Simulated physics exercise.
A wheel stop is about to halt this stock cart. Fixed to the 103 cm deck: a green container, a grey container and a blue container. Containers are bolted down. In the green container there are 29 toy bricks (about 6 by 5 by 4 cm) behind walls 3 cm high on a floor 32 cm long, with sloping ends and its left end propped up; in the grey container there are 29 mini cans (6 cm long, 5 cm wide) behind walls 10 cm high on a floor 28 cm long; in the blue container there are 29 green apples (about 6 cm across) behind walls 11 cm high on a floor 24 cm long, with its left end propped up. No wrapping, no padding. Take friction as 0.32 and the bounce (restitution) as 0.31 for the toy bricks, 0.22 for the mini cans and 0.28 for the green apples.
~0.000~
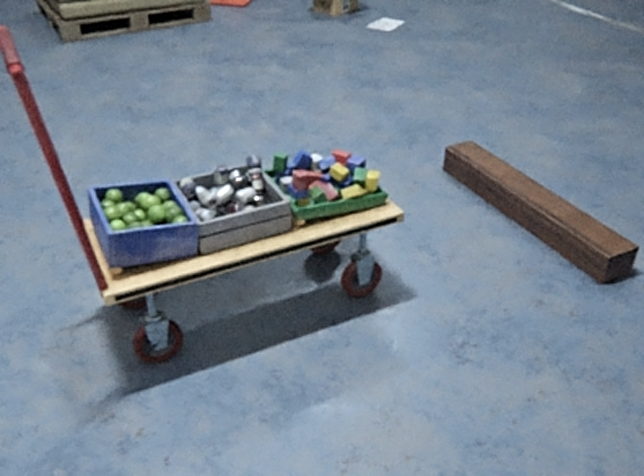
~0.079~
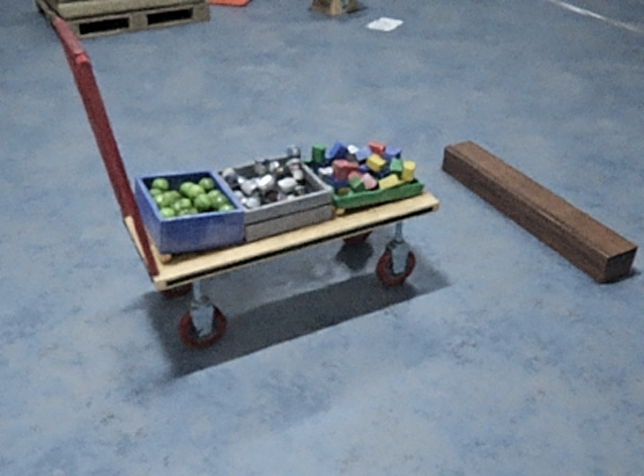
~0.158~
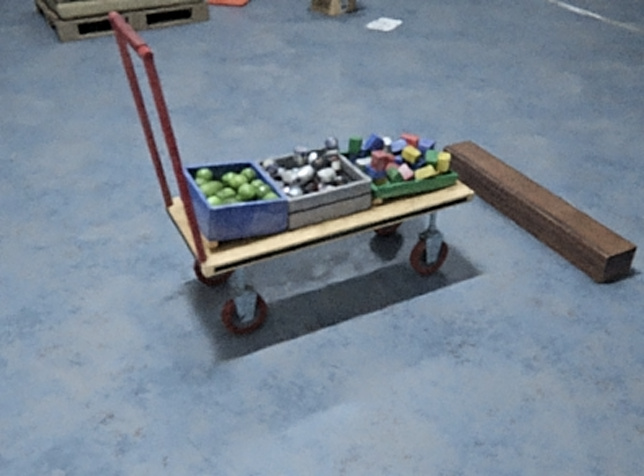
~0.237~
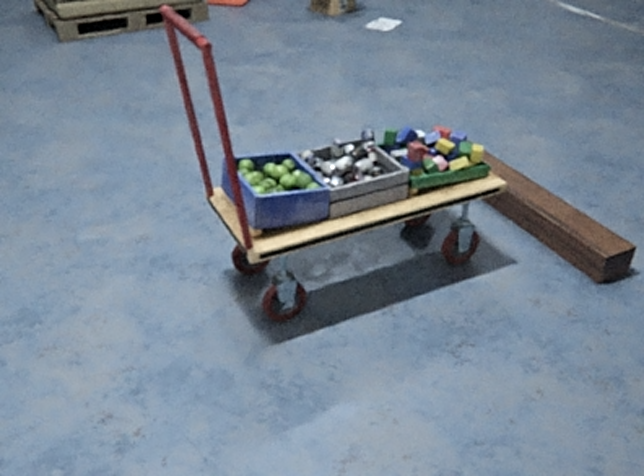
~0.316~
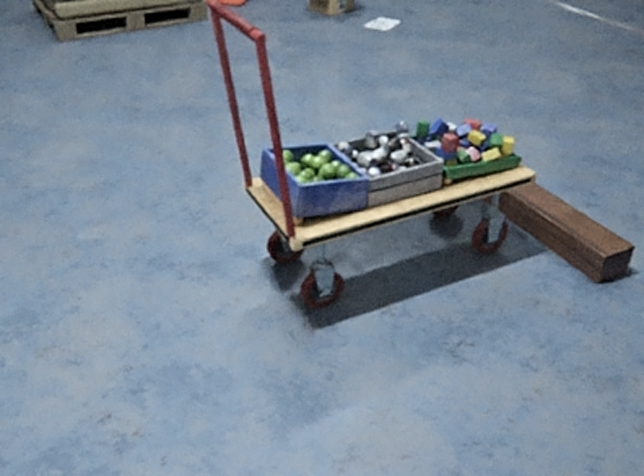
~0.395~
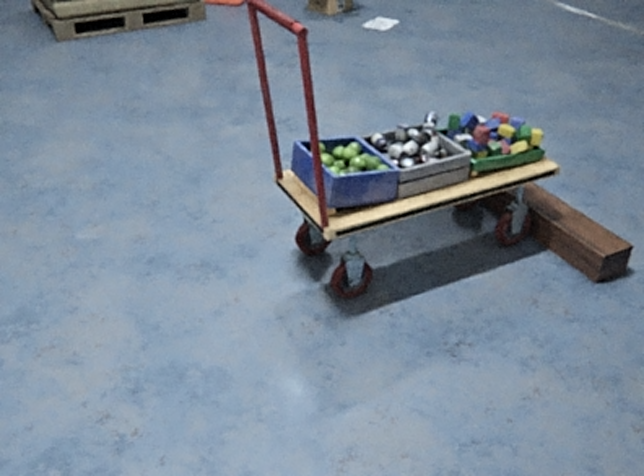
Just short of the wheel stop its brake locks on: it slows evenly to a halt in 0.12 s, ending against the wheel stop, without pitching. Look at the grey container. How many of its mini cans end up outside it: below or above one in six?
Under a sixth of the mini cans leave the grey container.
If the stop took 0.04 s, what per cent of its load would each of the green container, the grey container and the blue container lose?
Then green container 50, grey container 10, blue container 0 per cent.
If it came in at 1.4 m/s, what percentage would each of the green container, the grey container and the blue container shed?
In that case green container 20, grey container 0, blue container 0 per cent.
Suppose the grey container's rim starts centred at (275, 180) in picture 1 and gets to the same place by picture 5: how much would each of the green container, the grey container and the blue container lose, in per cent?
Then green container 20, grey container 0, blue container 0 per cent.
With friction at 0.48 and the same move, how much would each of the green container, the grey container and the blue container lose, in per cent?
Then green container 40, grey container 0, blue container 0 per cent.
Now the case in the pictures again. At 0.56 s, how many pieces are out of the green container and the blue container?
Out by then, roughly: Green container 6, blue container 0.
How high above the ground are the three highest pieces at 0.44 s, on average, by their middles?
About 50 cm.
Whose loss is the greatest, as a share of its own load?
It is the green container.
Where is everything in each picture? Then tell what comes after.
In the first picture (we follow the rim corner now nearest the camera), grey container at (202, 223); blue container at (112, 232); 78 cm still to roll; nothing out yet.
Grey container at (248, 211); blue container at (164, 219); 63 cm still to roll, in the second picture.
Grey container at (292, 199); blue container at (213, 207); 47 cm still to roll, in the third picture.
Grey container at (333, 189); blue container at (259, 196); 32 cm still to roll, in the fourth picture.
Grey container at (372, 178); blue container at (302, 185); 16 cm still to roll, in the fifth picture.
Grey container at (402, 170); blue container at (336, 176); stopping; nothing out yet, in the sixth picture.
After 0.44 s, 3 of 29 out of the green container, 1 of 29 out of the grey container and 0 of 29 out of the blue container.
After 0.56 s, 6 of 29 out of the green container, 1 of 29 out of the grey container and 0 of 29 out of the blue container.
After 0.79 s, 14 of 29 out of the green container, 1 of 29 out of the grey container and 0 of 29 out of the blue container.
Outcome (at 1.29 s), 14 of 29 out of the green container, 1 of 29 out of the grey container and 0 of 29 out of the blue container. Asked share, 1 of 29, 3 per cent.
